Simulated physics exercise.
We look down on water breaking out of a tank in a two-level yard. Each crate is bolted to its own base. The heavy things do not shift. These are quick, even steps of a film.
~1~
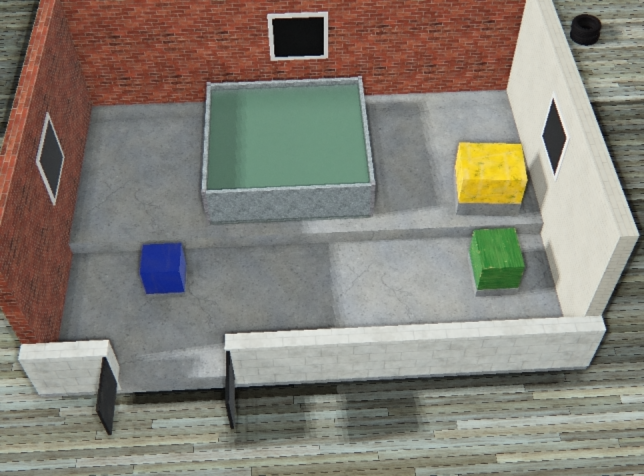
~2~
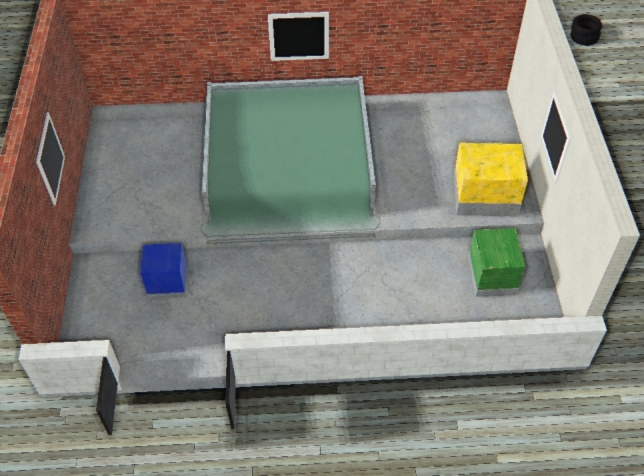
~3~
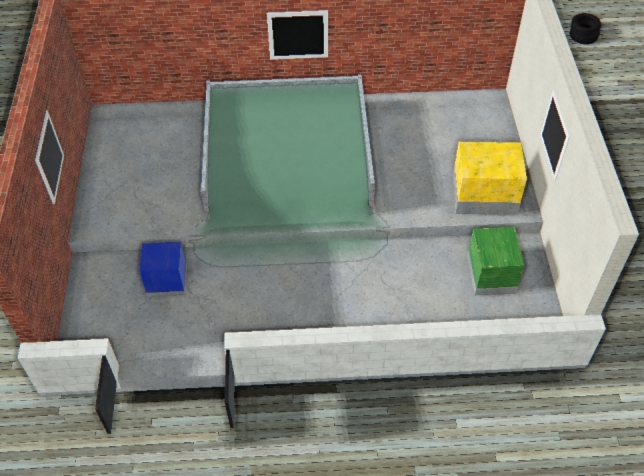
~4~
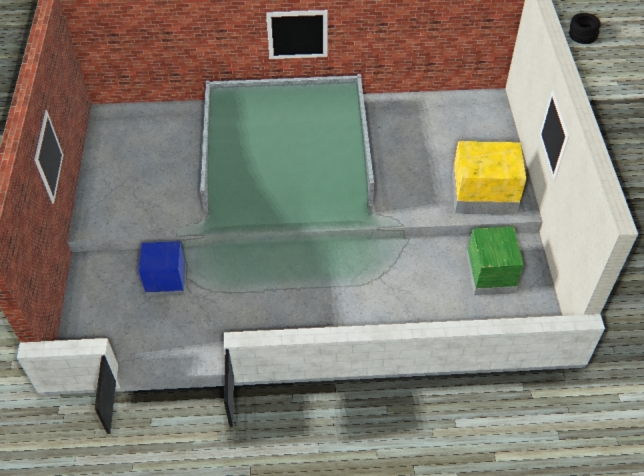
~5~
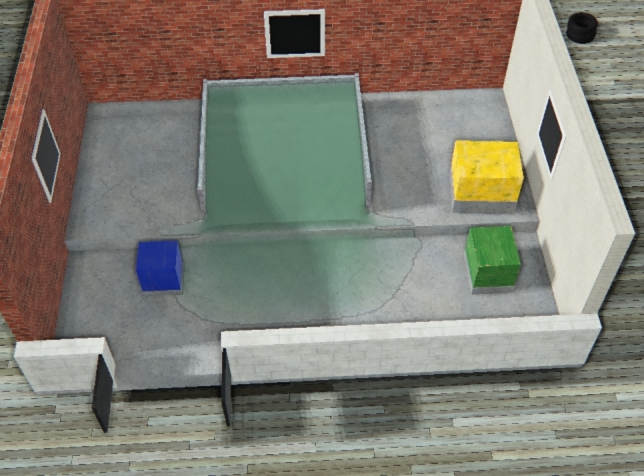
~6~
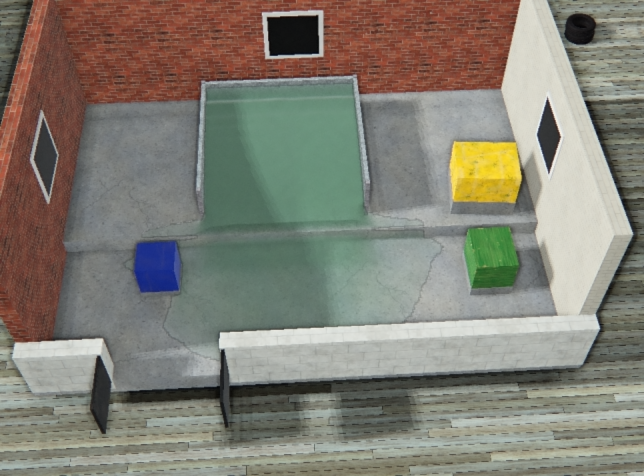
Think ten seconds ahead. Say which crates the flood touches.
The blue crate is soaked; the yellow crate keeps dry; the green crate is soaked.
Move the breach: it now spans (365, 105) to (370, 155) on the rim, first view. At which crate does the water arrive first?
It is the yellow-painted one.
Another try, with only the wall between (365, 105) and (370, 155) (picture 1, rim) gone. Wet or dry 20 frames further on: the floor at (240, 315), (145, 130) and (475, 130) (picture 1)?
One after the other: Free of water, no water, flooded.
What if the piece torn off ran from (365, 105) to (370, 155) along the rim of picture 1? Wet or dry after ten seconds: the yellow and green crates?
One by one: Yellow ends up wet; green is topped.
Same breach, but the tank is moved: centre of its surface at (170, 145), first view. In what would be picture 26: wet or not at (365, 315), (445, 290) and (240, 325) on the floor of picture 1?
In turn: Wet, covered, under water.
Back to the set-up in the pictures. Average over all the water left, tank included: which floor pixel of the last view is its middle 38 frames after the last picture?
Roughly at (322, 278).
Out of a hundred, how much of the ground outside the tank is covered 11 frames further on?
Near 40 in a hundred.
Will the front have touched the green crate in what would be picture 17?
Green already wet.
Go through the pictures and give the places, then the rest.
The open tank at (287, 135) is whole and still, in the first picture.
Water pours out at (290, 207) and has run to (205, 225), in the second picture.
Water pours out at (289, 208) and has run to (196, 236), in the third picture.
Water pours out at (289, 208) and has run to (402, 240), in the fourth picture.
Water pours out at (286, 208) and has run to a hidden place, in the fifth picture.
The front is at a hidden place, out from the gap at (285, 209), in the sixth picture.
A moment on, water covers 35 % of the floor; the blue crate water round its plinth, the yellow crate not reached, the green crate water round its plinth.
Next, water covers 40 % of the floor; the blue crate water round its plinth, the yellow crate not reached, the green crate water round its plinth.
Then, water covers 50 % of the floor; the blue crate water round its plinth, the yellow crate water round its plinth, the green crate water round its plinth.
Later, water covers 55 % of the floor; the blue crate water round its plinth, the yellow crate water round its plinth, the green crate water round its plinth.
In the end, water covers 50 % of the floor; the blue crate was topped, the yellow crate stayed above the water, the green crate was topped.
